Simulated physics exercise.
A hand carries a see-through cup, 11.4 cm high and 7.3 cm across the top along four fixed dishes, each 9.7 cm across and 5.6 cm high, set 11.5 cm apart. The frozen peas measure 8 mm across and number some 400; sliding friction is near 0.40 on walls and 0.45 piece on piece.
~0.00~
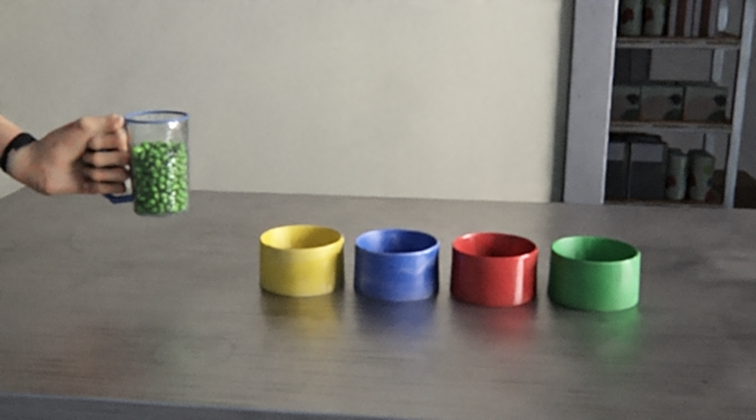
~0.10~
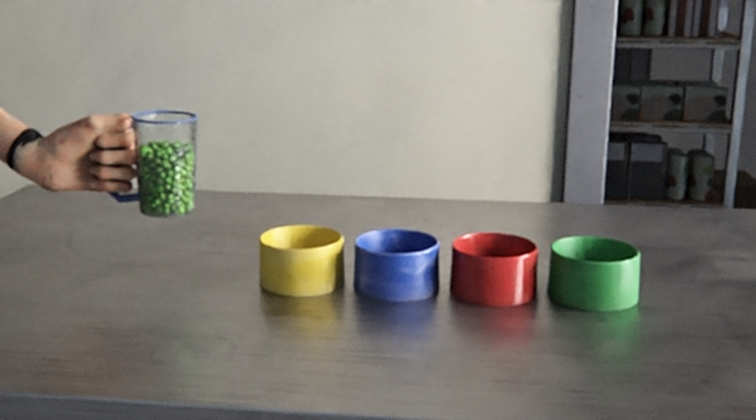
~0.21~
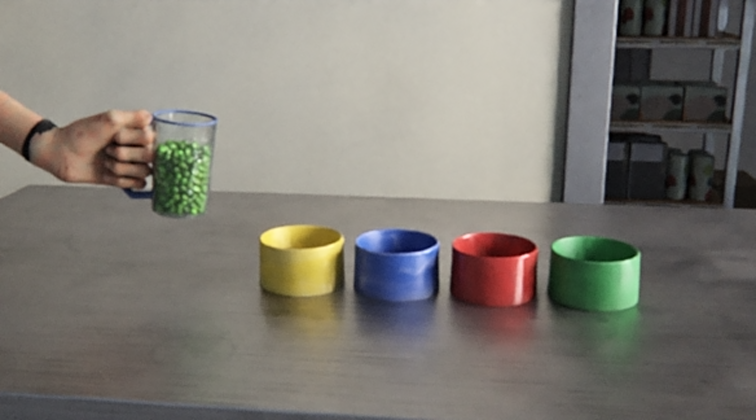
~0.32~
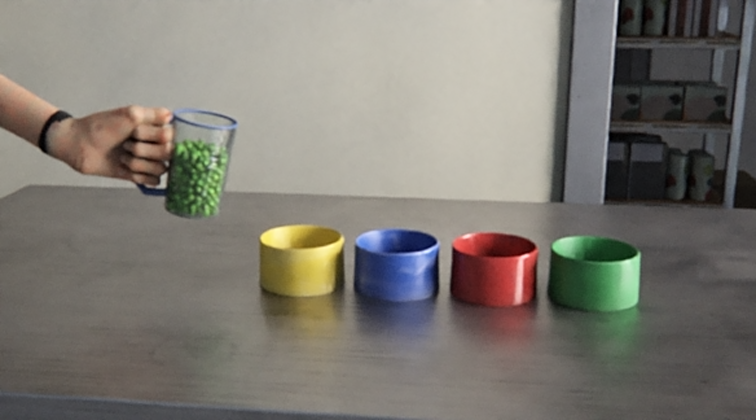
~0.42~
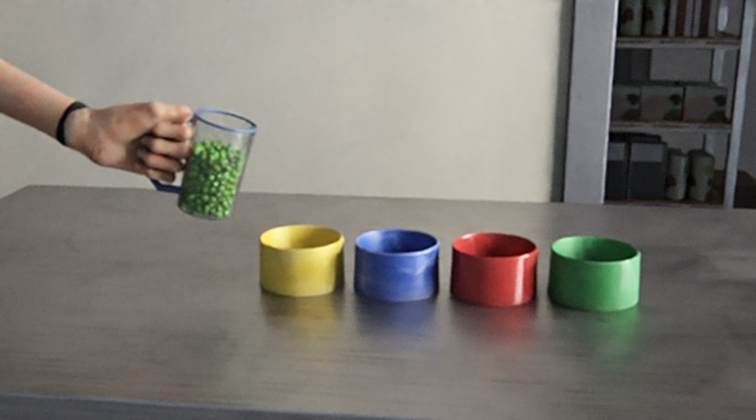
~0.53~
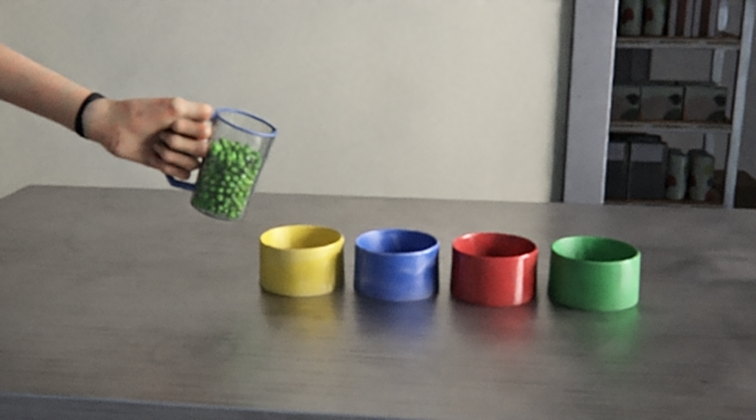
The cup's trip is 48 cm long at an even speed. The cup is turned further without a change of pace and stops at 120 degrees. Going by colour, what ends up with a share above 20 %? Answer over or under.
Red dish: Under; blue dish: Under; green dish: Over; yellow dish: Under; on the counter: Under.
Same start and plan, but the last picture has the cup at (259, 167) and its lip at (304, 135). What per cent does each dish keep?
Red 0; blue 0; green 90; yellow 0.
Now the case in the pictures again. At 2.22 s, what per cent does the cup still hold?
About 100 per cent.
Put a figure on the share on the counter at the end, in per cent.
Roughly 10 per cent.
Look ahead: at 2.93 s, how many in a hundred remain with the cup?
Some 0 per cent of the load.
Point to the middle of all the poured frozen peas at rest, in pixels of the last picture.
Around (605, 277).
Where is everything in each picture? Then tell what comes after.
In the first frame, cup at (159, 164), tilt 0 degrees, lip at (186, 118), moved 0.0 cm; middle of the pieces at (156, 178); yellow dish at (302, 238); blue dish at (397, 242); red dish at (495, 246); green dish at (595, 250).
In the second frame, cup at (166, 164), tilt 2 degrees, lip at (195, 119), moved 0.9 cm; middle of the pieces at (163, 178).
In the third frame, cup at (182, 165), tilt 7 degrees, lip at (215, 122), moved 2.9 cm; middle of the pieces at (178, 178).
In the fourth frame, cup at (199, 165), tilt 12 degrees, lip at (235, 126), moved 4.9 cm; middle of the pieces at (193, 178).
In the fifth frame, cup at (215, 166), tilt 16 degrees, lip at (255, 130), moved 6.9 cm; middle of the pieces at (208, 178).
In the sixth frame, cup at (231, 166), tilt 21 degrees, lip at (275, 134), moved 8.9 cm; middle of the pieces at (223, 178); yellow dish at (302, 238); blue dish at (397, 242); red dish at (495, 246); green dish at (595, 250). Its pace works out near 45 degrees a second; the hand travels 19 cm a second.
After 1.54 s, tilt 67 degrees; cup holds 100 %.
After 2.22 s, tilt 97 degrees; cup holds 100 %.
After 2.93 s, tilt 120 degrees; cup holds 0 %, green 90 %.
In the end, at 3.6 s, red 0 %, blue 0 %, green 90 %, yellow 0 %, counter 10 %.
